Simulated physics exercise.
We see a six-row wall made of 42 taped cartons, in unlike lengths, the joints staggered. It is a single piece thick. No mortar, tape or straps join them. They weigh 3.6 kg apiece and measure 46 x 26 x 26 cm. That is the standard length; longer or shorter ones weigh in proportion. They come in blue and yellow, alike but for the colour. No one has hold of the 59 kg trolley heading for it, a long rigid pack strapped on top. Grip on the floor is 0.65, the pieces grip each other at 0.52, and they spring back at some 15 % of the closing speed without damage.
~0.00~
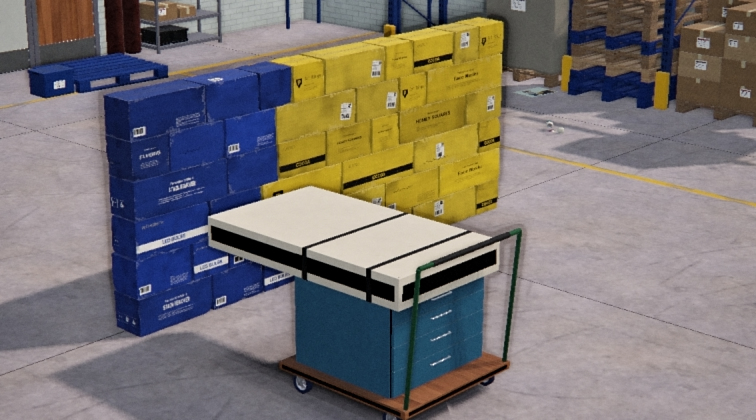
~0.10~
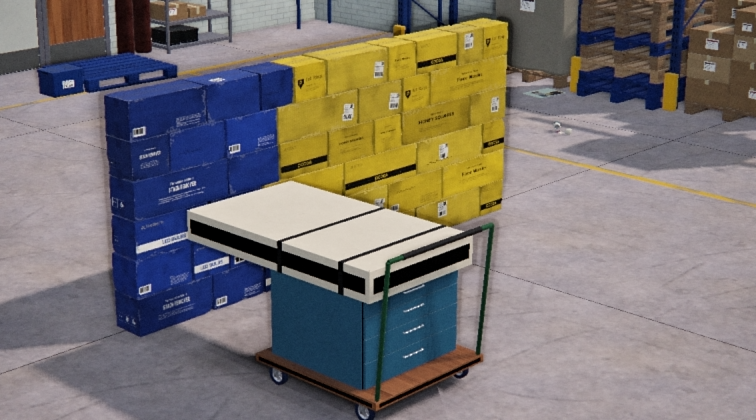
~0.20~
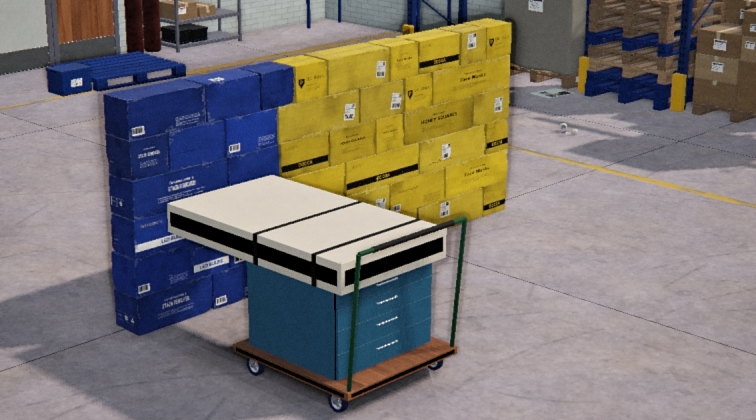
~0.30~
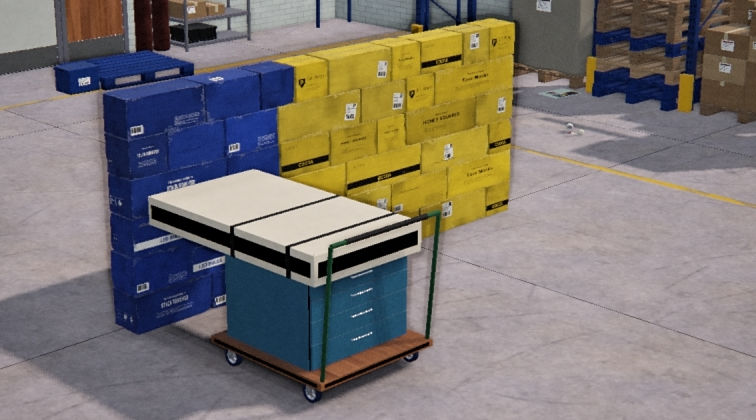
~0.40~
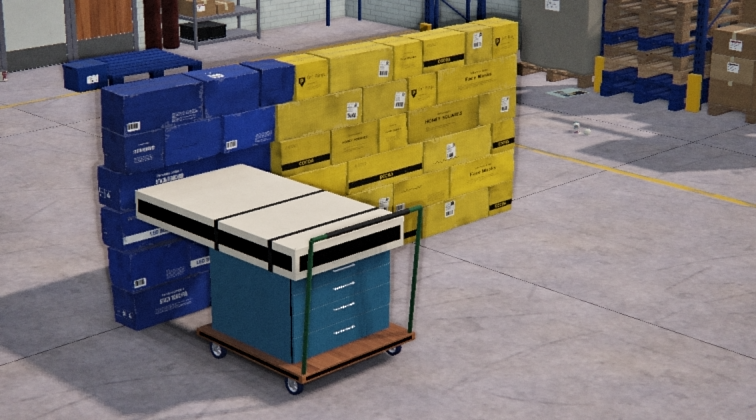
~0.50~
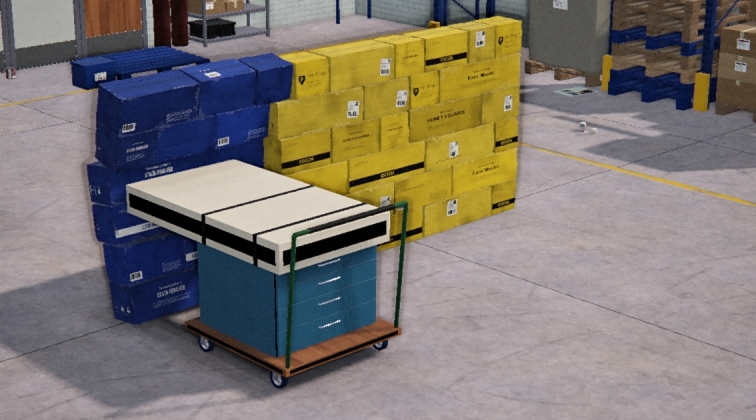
Loaded trolley rolling left across a warehouse floor into a blue and yellow carton wall, shoving blue cartons back and tilting them.
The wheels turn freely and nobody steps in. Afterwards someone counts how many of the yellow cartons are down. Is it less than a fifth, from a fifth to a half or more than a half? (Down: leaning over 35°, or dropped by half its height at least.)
Ending down: Less than a fifth.
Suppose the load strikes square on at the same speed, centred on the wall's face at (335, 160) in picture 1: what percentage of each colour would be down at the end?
In that case blue 20, yellow 70 per cent.
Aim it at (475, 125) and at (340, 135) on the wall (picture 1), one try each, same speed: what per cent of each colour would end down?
Blue 0 then 10, yellow 40 then 30 per cent.
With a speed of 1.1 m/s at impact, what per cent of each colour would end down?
In that case blue 70, yellow 0 per cent.
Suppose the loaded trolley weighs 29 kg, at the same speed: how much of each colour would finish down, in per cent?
In that case blue 80, yellow 0 per cent.
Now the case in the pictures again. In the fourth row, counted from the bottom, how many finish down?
2 of them.
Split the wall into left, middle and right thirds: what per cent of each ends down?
Left 80, middle 0, right 0 per cent.
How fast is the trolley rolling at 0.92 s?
Near 0.8 m/s.
After 0.68 s, load 35 cm past the wall's line, still rolling; none of the 26 yellow cartons down (5 of 42 in all colours); top yellow carton unmoved; top blue carton leaning 46°, 13 cm lower.
After 0.92 s, load 53 cm past the wall's line, still rolling; none of the 26 yellow cartons down (12 of 42 in all colours); top yellow carton unmoved; top blue carton on its side.
After 1.38 s, load 73 cm past the wall's line, still rolling; none of the 26 yellow cartons down (13 of 42 in all colours); top yellow carton unmoved; top blue carton on its side.
At rest (3.2 s), load 78 cm past the wall's line, stopped; none of the 26 yellow cartons down (13 of 42 in all colours); top yellow carton unmoved; top blue carton on its side. That is 0 per cent. As the last picture would show them, middles, top yellow carton near (301, 75), top blue carton near (114, 151).
